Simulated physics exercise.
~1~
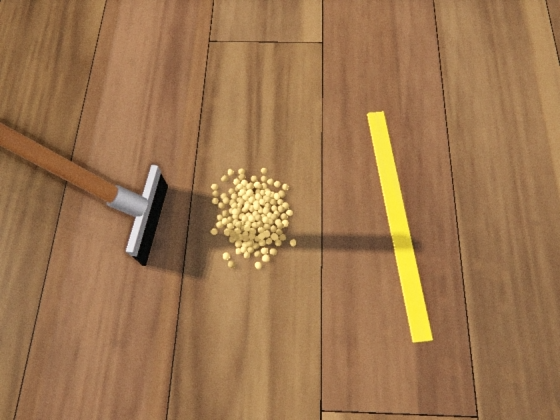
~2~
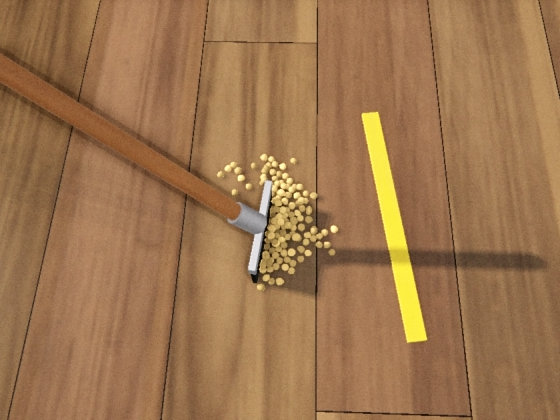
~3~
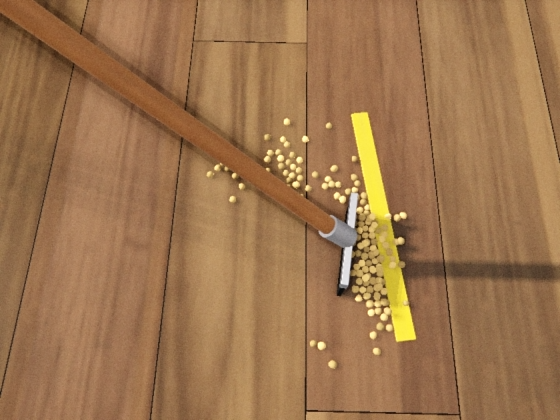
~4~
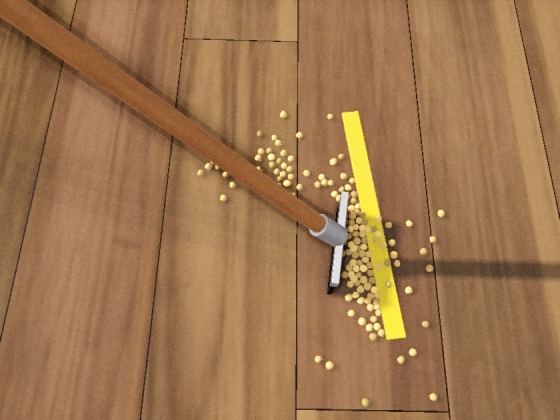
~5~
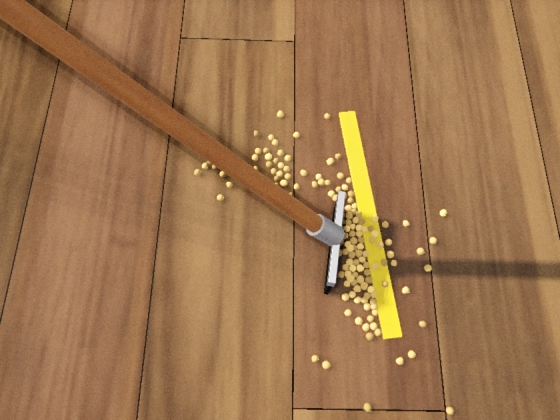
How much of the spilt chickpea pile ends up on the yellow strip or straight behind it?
Only a modest share ends up on the strip or straight behind it. Most of the chickpeas lie elsewhere, many of them bunched between the squeegee blade and the strip.
